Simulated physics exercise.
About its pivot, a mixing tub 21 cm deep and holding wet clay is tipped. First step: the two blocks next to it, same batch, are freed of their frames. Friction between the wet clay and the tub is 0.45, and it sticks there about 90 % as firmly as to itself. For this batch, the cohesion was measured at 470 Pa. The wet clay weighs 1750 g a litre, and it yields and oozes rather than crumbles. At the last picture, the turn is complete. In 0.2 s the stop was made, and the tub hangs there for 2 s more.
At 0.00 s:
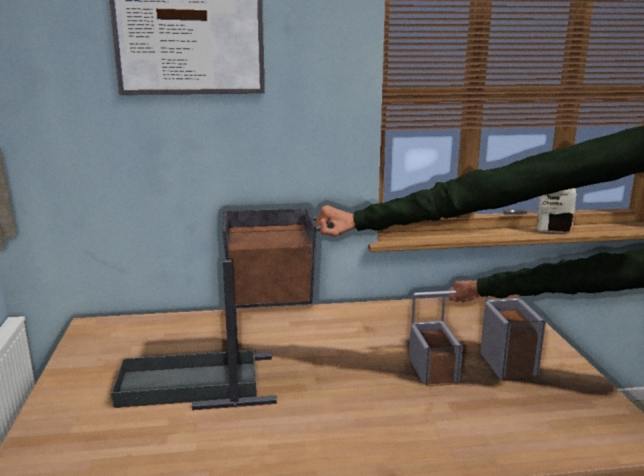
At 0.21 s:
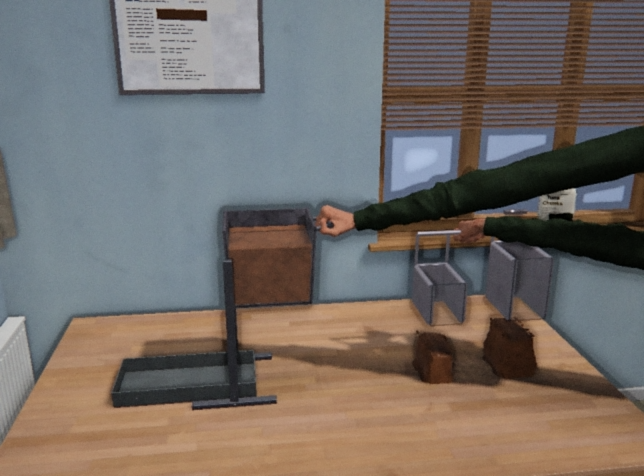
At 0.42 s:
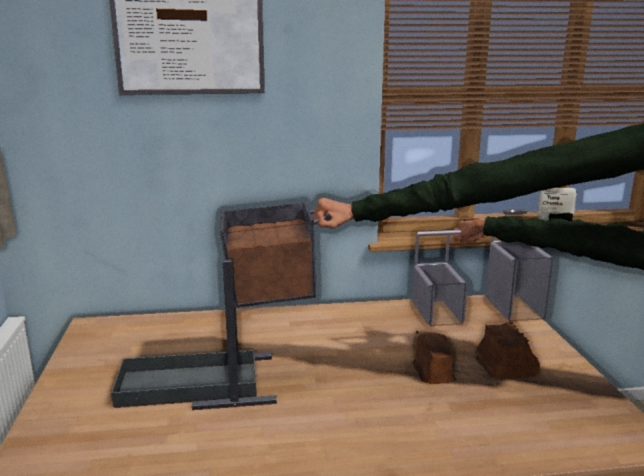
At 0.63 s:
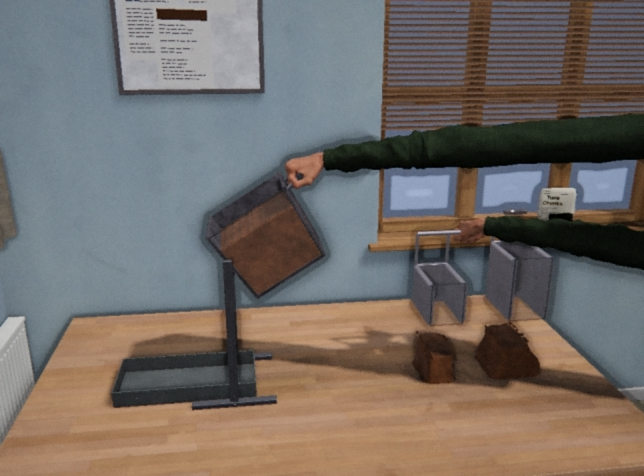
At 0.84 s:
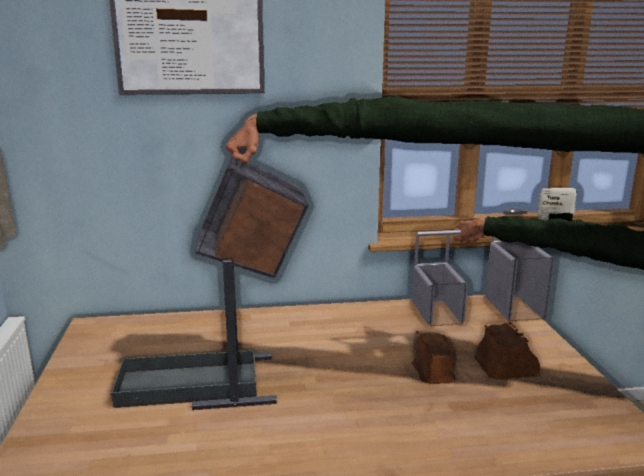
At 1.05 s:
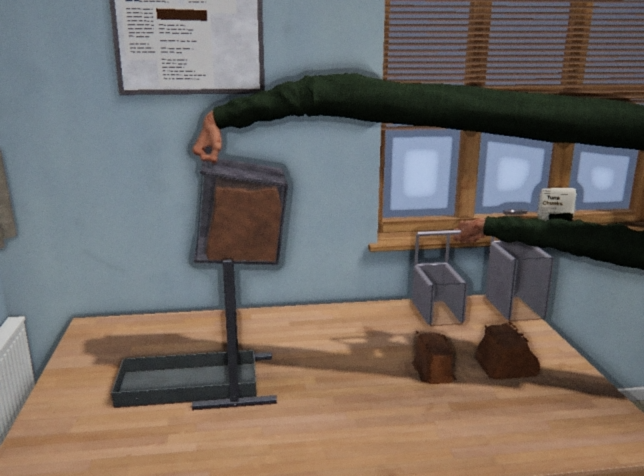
Hands lifting moulds off two clay blocks, the right one slumping, then tipping a tub of brown clay leftward.
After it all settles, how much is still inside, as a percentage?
Roughly 74 % is still inside.
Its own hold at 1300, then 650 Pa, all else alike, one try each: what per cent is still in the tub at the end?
Try one gives 100 per cent, try two gives 100 per cent.
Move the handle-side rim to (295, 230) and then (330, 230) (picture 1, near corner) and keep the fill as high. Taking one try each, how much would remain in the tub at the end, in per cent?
The first would keep 100 percent and the second 60 percent.
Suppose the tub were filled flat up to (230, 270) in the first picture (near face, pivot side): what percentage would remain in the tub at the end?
It would be close to 100 percent.
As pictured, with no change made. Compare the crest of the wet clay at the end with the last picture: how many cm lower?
Roughly 5 cm.
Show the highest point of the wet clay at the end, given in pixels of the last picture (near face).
Somewhere near (246, 206) in the last view.
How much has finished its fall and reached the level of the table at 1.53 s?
At that moment, near 0 % is down.
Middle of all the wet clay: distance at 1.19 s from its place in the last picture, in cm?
Around 3 centimetres.
After 1.19 s, the tub is at 82 degrees and holds 99 %.
After 1.36 s, the tub is at 82 degrees and holds 86 %.
After 1.53 s, the tub is at 82 degrees and holds 76 %.
After 1.70 s, the tub is at 82 degrees and holds 74 %.
After 3.05 s, the tub is at 82 degrees and holds 74 %.
